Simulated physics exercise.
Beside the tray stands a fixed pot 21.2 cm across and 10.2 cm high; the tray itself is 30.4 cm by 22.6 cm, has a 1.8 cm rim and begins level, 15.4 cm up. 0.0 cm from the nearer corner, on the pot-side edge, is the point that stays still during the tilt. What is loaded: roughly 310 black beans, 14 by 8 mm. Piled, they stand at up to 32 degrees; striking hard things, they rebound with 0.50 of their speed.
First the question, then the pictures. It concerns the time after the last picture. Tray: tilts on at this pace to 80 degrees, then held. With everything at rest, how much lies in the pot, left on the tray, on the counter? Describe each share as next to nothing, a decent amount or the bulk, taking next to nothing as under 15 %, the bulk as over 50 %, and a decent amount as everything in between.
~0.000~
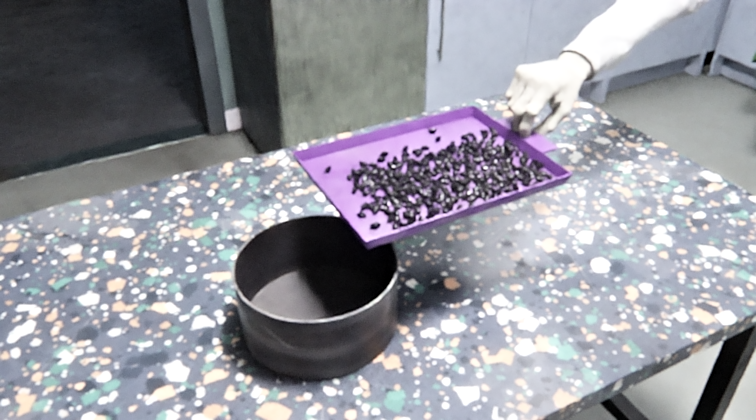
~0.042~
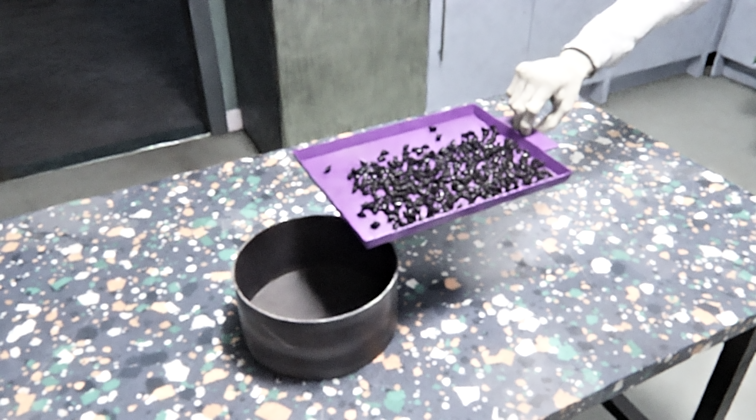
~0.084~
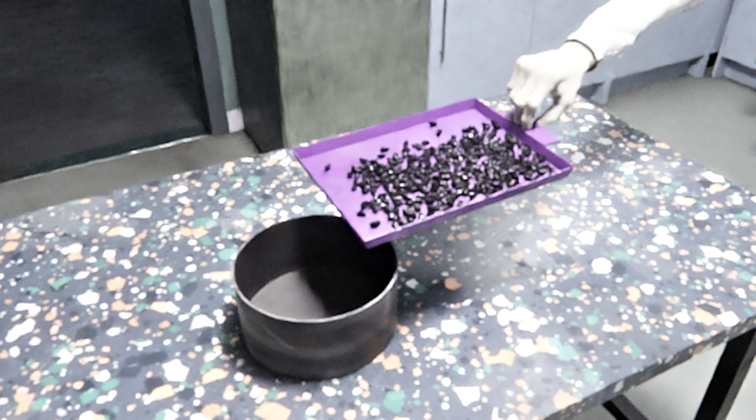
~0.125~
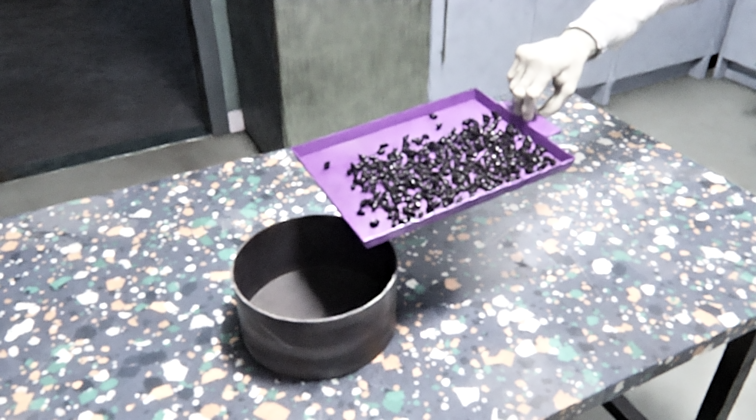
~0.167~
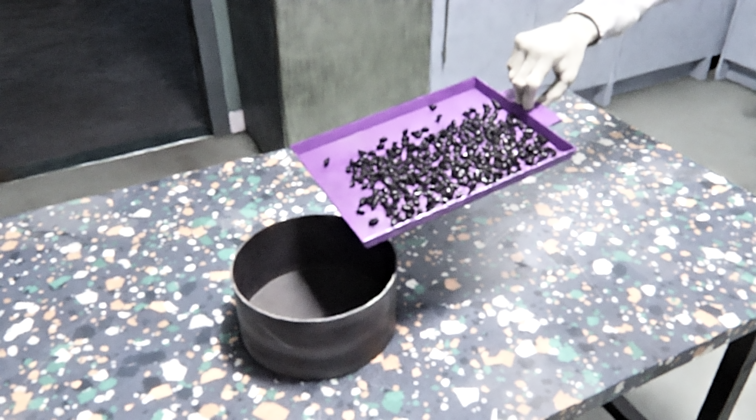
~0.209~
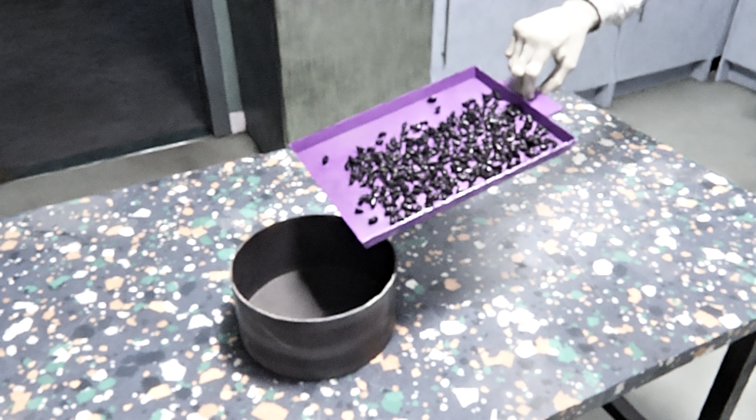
As I see it, pot: That should get more than half, tray: That should get only a little, counter: That should get only a little.
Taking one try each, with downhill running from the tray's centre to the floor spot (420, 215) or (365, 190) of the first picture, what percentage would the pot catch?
Roughly 25 per cent on the first try and 75 per cent on the second.
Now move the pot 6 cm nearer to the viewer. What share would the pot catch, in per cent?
It would be near 90 per cent.
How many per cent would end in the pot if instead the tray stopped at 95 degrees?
Share in the pot: Around 100 %.
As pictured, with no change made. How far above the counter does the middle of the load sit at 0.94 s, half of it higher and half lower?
Height: Around 18 cm.
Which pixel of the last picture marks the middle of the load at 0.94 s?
Load centre est.: (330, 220) px.
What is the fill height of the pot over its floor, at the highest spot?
My guess is around 2.5 centimetres.
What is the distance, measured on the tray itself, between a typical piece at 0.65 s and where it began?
8 cm.
Then, at 0.65 s, tilt 45 degrees; the tray holds 100 %, the pot 0 %.
After 0.94 s, tilt 67 degrees; the tray holds 65 %, the pot 15 %.
After 1.33 s, tilt 80 degrees; the tray holds 15 %, the pot 75 %.
At rest (2.4 s), pot 95 %, tray 0 %, counter 5 %.
